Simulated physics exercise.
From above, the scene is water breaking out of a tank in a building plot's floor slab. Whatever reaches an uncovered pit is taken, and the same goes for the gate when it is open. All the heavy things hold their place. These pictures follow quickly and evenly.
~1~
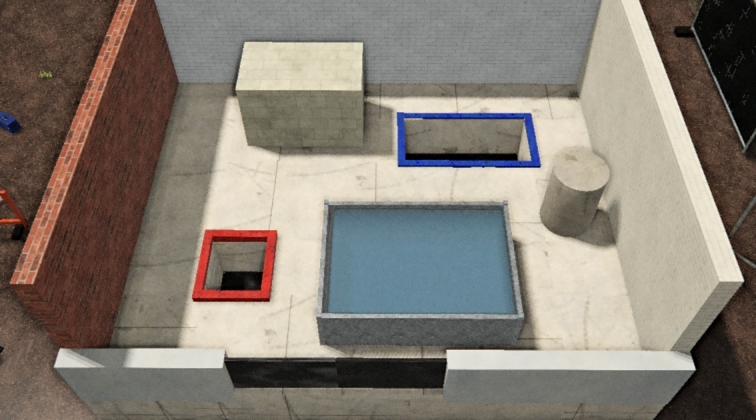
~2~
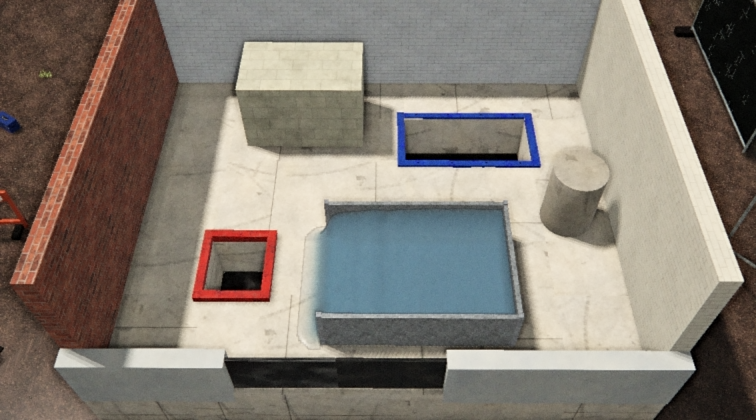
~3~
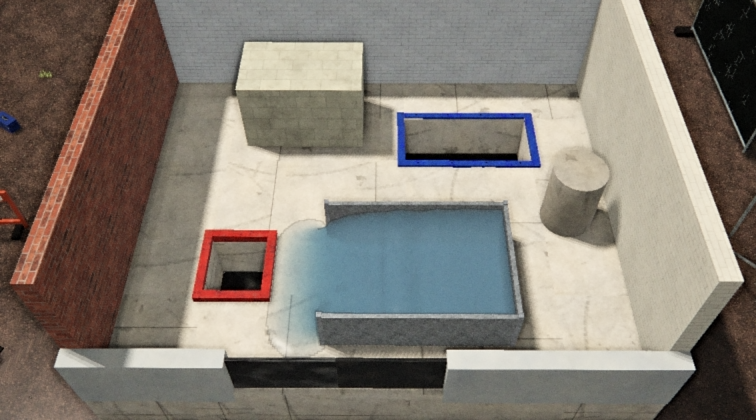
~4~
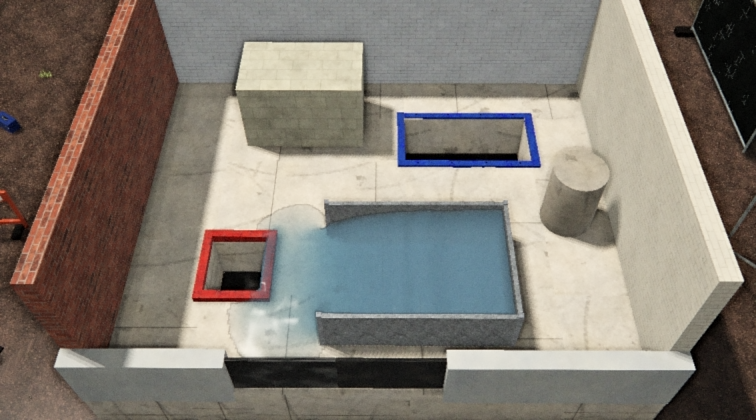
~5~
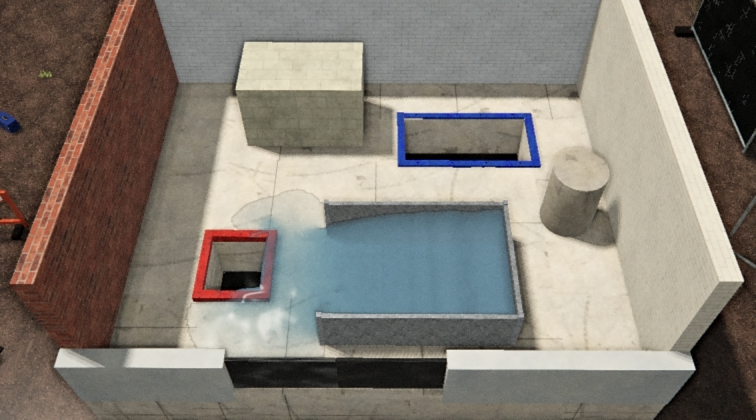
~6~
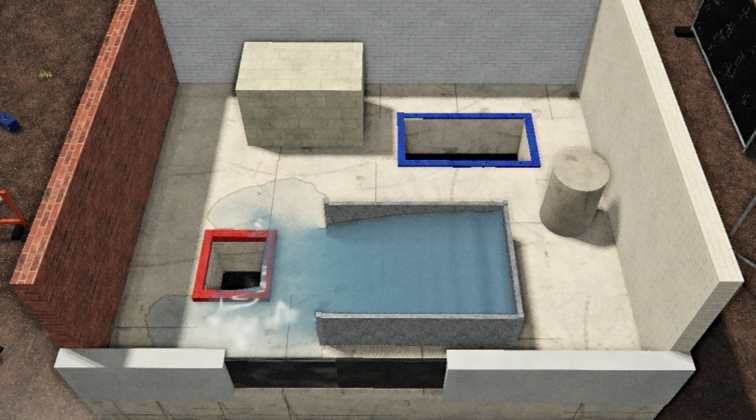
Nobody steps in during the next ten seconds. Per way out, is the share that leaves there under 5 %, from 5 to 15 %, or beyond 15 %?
One by one: The gate is a minor outlet here - below five per cent; the red pit is a major outlet here - beyond fifteen per cent; the blue pit is a minor outlet here - below five per cent.
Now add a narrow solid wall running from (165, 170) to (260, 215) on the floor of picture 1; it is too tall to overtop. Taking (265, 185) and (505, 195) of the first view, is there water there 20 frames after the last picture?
In the listed order, the first spot is swamped and the second is spared.
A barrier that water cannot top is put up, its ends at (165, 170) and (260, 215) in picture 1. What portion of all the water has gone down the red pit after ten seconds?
Result, red pit: Some 35 percent of the total.
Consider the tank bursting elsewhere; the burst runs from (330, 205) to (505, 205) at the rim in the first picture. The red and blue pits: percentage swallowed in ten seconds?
Red 0 %, blue 40 %.
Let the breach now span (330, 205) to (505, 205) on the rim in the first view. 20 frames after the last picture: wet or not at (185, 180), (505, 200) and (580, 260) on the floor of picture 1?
In turn: Awash, wet, free of water.
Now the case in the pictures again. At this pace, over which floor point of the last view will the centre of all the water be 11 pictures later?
I'd place it roughly at (305, 282).
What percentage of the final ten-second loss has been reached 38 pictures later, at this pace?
Something close to 95 percent by that point.
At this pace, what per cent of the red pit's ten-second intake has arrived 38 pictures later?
About 100 per cent.
A moment on, water covers 30 % of the floor; the gate 0 %, the red pit 10 %, the blue pit 0 %.
Next, water covers 35 % of the floor; the gate 0 %, the red pit 17 %, the blue pit 0 %.
Then, water covers 45 % of the floor; the gate 0 %, the red pit 23 %, the blue pit 0 %.
Later, water covers 75 % of the floor; the gate 0 %, the red pit 24 %, the blue pit 1 %.
In the end, water covers 95 % of the floor; the gate 0 %, the red pit 24 %, the blue pit 2 %.
